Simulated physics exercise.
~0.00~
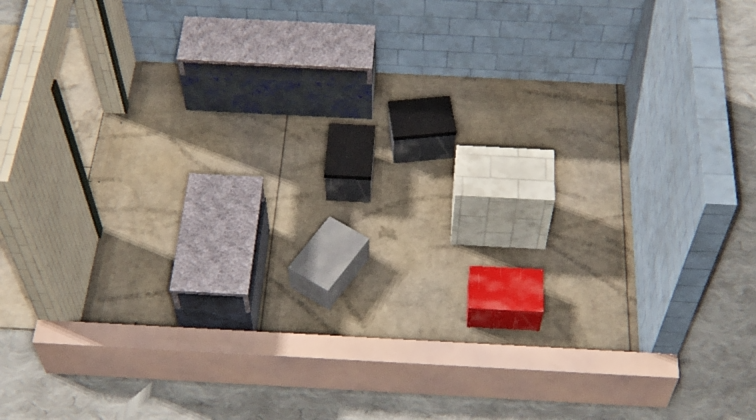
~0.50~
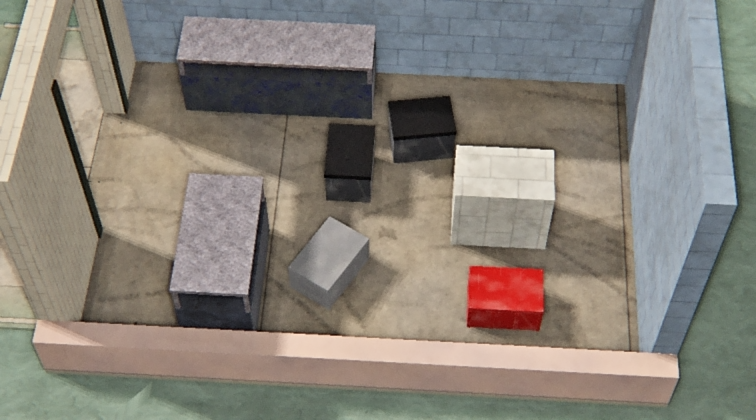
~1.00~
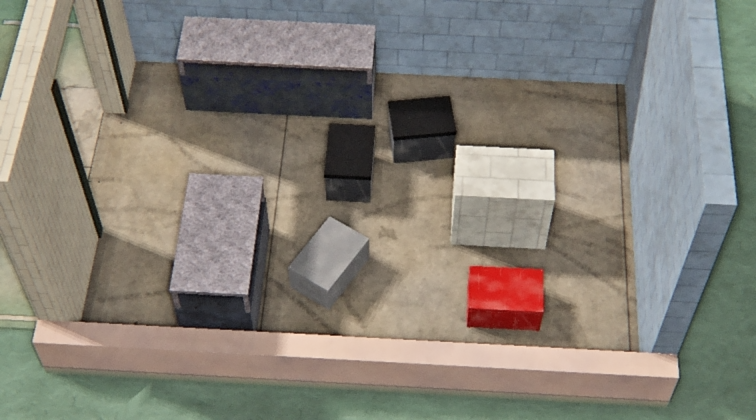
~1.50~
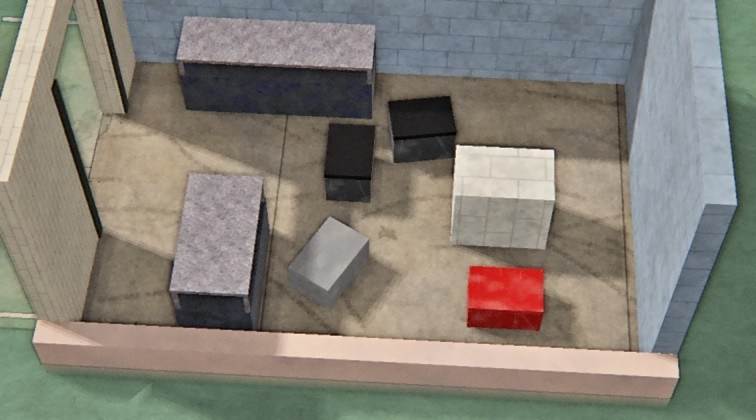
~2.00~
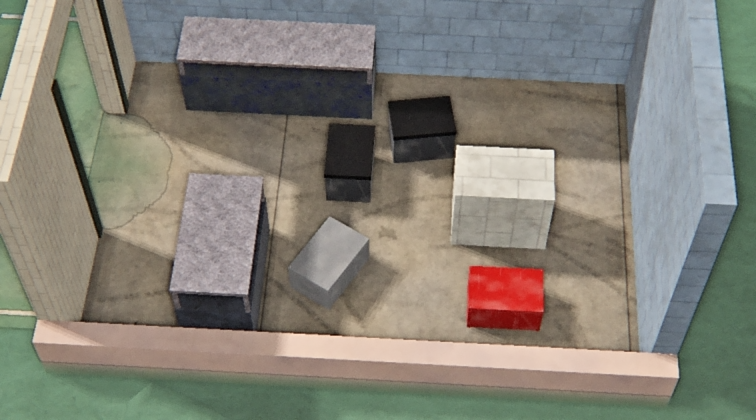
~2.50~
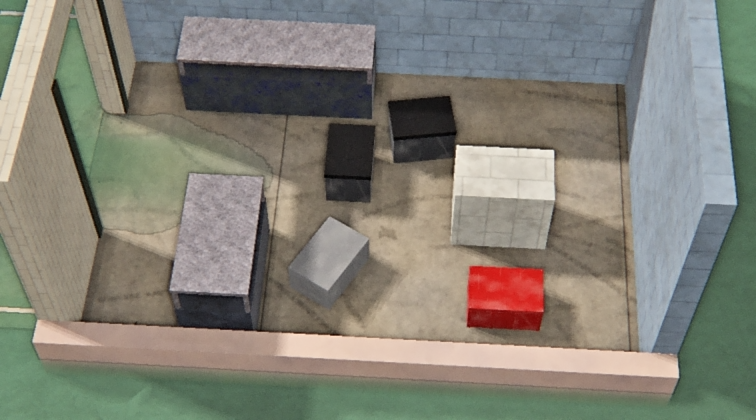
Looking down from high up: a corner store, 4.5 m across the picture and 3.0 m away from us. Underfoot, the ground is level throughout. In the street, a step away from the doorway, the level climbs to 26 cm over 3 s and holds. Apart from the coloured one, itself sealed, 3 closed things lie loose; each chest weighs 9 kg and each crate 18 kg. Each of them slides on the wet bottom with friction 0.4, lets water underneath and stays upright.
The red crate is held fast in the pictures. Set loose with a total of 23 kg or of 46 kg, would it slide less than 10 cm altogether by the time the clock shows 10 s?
It is steadied by neither weight.
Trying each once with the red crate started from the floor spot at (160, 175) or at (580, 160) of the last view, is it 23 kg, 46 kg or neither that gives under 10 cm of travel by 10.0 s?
In turn: Neither holds; neither holds.
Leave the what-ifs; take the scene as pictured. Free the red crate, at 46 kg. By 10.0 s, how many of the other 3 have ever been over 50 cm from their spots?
My count gives 2.
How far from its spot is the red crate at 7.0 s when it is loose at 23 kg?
I'd put it at roughly 0 cm.
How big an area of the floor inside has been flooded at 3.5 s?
Some 4.0 m2 of it.
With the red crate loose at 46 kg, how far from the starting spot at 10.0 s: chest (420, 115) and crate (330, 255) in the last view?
The first is 200 cm from its start, the second 30 cm.
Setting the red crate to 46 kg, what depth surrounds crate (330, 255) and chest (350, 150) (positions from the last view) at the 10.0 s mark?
About 12 and 18 cm.
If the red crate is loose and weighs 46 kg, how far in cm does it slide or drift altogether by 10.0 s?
Roughly 30 centimetres.
After 3.5 s the red crate would be 0 cm from its start with 23 kg and 0 cm from its start with 46 kg; 0 cm of water round it then.
After 4.5 s the red crate would be 0 cm from its start with 23 kg and 0 cm from its start with 46 kg; 3 cm of water round it then.
After 7.0 s the red crate would be 0 cm from its start with 23 kg and 0 cm from its start with 46 kg; 6 cm of water round it then.
After 10.0 s the red crate would be 31 cm from its start with 23 kg and 32 cm from its start with 46 kg; 17 cm of water round it then.
